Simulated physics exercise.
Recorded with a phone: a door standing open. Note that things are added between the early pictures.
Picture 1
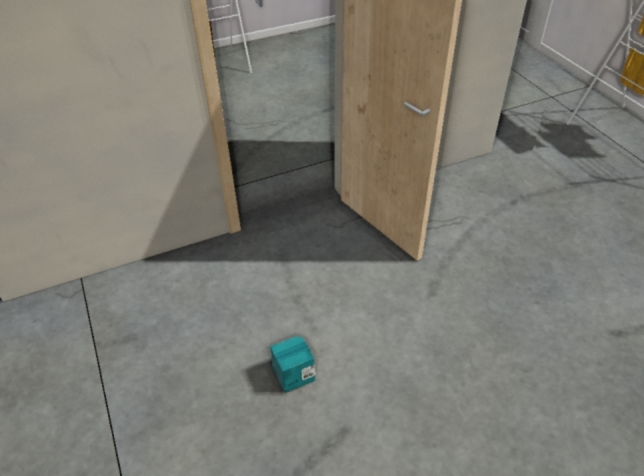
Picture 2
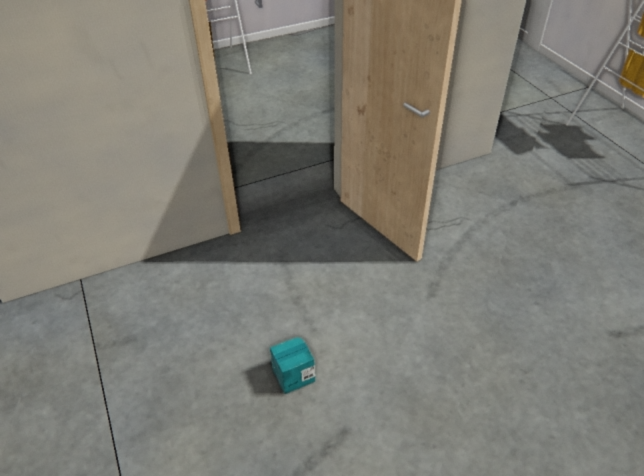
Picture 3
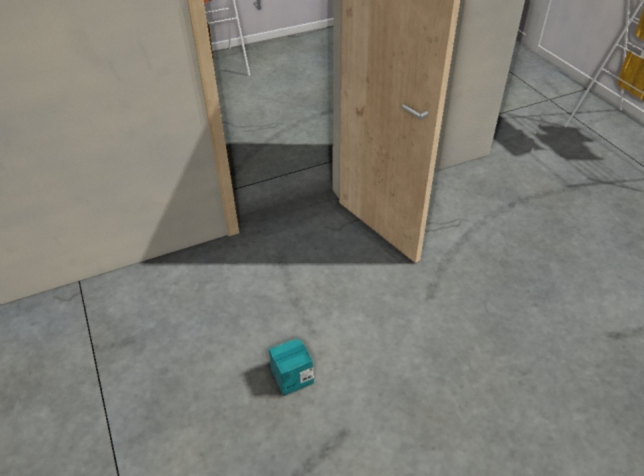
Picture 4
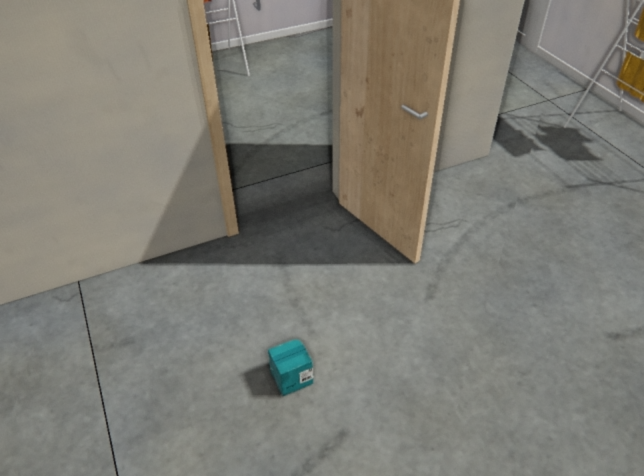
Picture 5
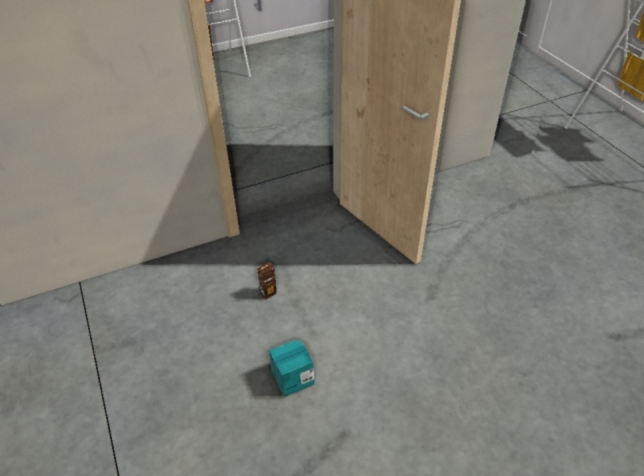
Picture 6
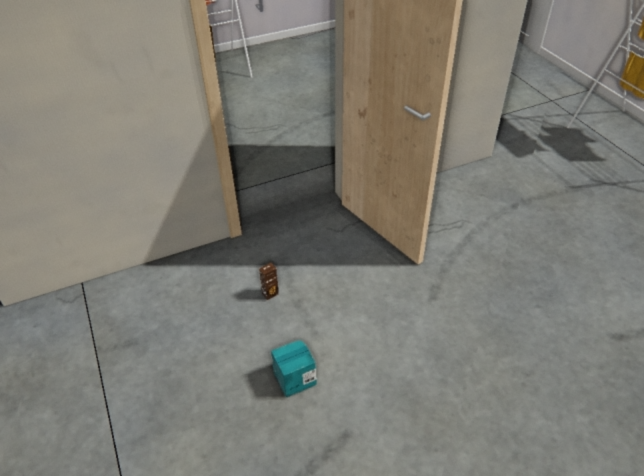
The video shows a turquoise parcel resting on a grey concrete floor before a wooden door that stands wide open and still. Later, a small brown carton appears on the floor between the parcel and the doorway.
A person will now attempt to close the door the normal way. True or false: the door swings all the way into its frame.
True.
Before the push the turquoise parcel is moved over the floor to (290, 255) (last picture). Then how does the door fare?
The door gets held up.
Then, 0.90 s later than the last frame, open by 71°.
Then, 1.60 s later than the last frame, open by 30°.
When it is over, open by 0°; both as before. End places, in pixels of the last picture, brown carton near (269, 282).
